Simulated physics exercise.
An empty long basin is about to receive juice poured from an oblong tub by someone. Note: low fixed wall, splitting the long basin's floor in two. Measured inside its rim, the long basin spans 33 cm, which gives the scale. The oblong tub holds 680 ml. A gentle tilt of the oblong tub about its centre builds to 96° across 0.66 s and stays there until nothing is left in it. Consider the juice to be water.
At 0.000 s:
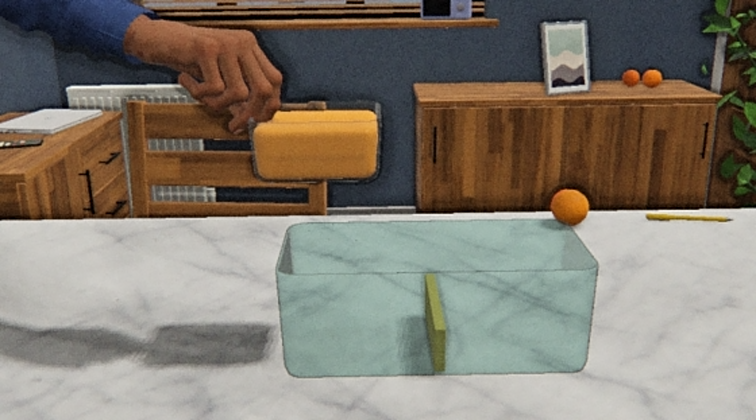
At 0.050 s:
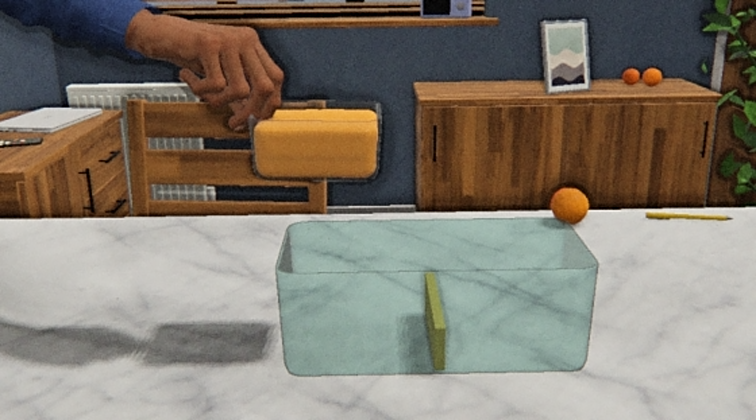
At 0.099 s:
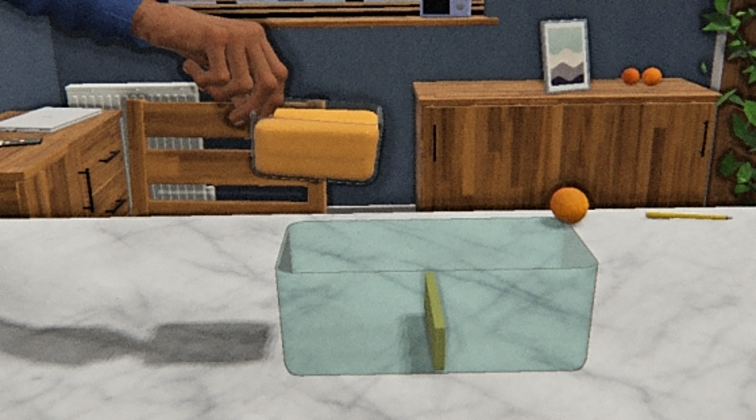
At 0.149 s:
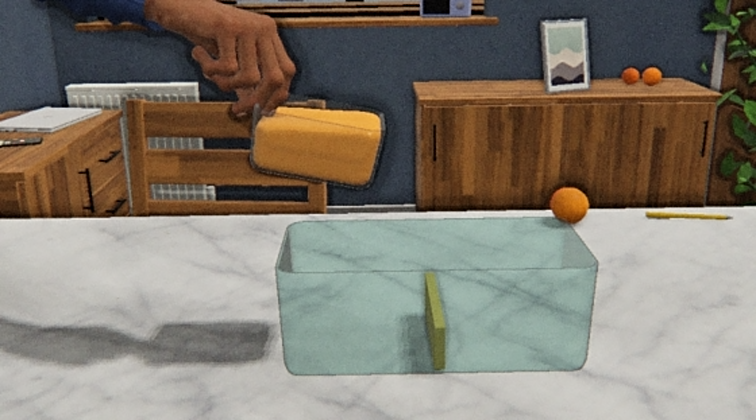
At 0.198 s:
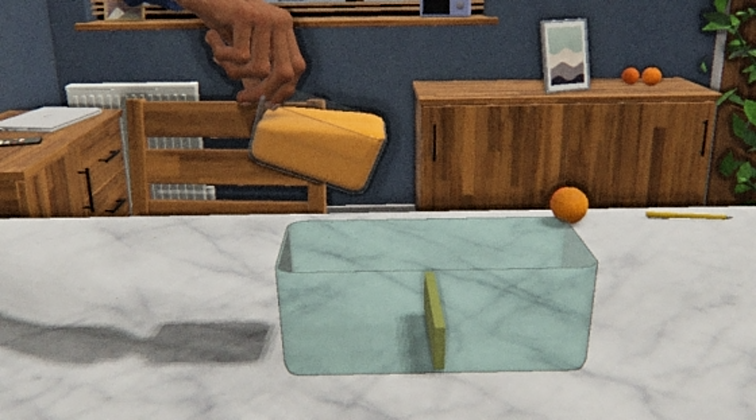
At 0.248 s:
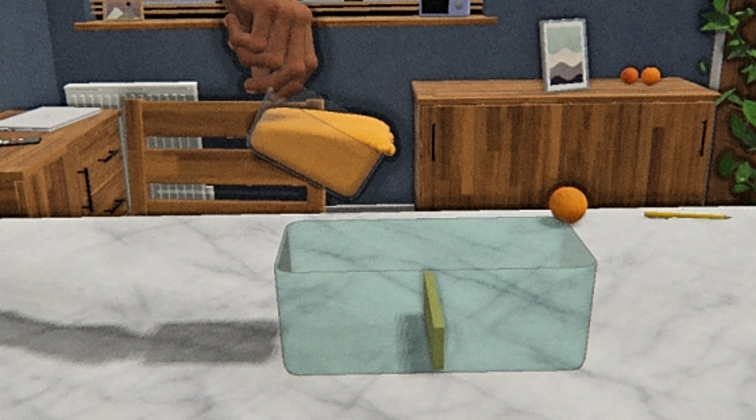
In this clip, a hand above a marble table holds a clear tub of orange liquid, then gradually tilts it rightward over an empty, divided glass basin, the liquid reaching the tub's lip while an orange rests behind the basin.
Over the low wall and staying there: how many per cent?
54 out of 100.
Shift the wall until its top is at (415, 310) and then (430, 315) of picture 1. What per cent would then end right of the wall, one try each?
Respectively 75 and 60 %.
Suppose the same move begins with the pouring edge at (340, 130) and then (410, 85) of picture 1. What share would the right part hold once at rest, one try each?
In turn about 5 and 80 per cent.
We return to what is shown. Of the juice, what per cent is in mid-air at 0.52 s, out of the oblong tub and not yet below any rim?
Near 38 per cent at that moment.
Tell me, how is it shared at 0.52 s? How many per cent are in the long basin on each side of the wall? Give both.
Around 10 percent on the left and 30 on the right.
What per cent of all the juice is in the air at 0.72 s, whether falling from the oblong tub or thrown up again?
It comes to some 4 percent of the total.
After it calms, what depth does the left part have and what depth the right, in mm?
The left side settles near 12 mm and the right side near 16 mm.
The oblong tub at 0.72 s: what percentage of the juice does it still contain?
Around 6 in a hundred is still there.
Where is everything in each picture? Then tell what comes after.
The first picture shows tilt 0°; pouring edge (379, 113); surface from (259, 121) to (377, 119); the long basin's rim runs from (283, 249) to (581, 244); the wall's top is at (435, 301).
The second picture shows tilt 1°; pouring edge (380, 113); surface from (259, 119) to (377, 118).
The third picture shows tilt 5°; pouring edge (381, 117); surface from (260, 118) to (378, 120).
The fourth picture shows tilt 12°; pouring edge (383, 124); surface from (261, 117) to (380, 121).
The fifth picture shows tilt 20°; pouring edge (384, 133); surface from (262, 118) to (385, 128); 1 per cent is over the edge.
The sixth picture shows tilt 30°; pouring edge (383, 144); surface from (261, 116) to (384, 134); 6 per cent is over the edge.
Then, 0.52 s in, the tilt is 86° and 22 per cent is still to pour, 10 is left of the wall and 30 right of it.
Then, 0.72 s in, the tilt is 96° and 6 per cent is still to pour, 36 is left of the wall and 54 right of it.
Then, 0.93 s in, the tilt is 96° and 2 per cent is still to pour, 43 is left of the wall and 53 right of it.
Then, 1.16 s in, the tilt is 96° and 0 per cent is still to pour, 45 is left of the wall and 54 right of it.
Finally, 45 per cent lies left of the wall, 54 right of it and 1 outside.
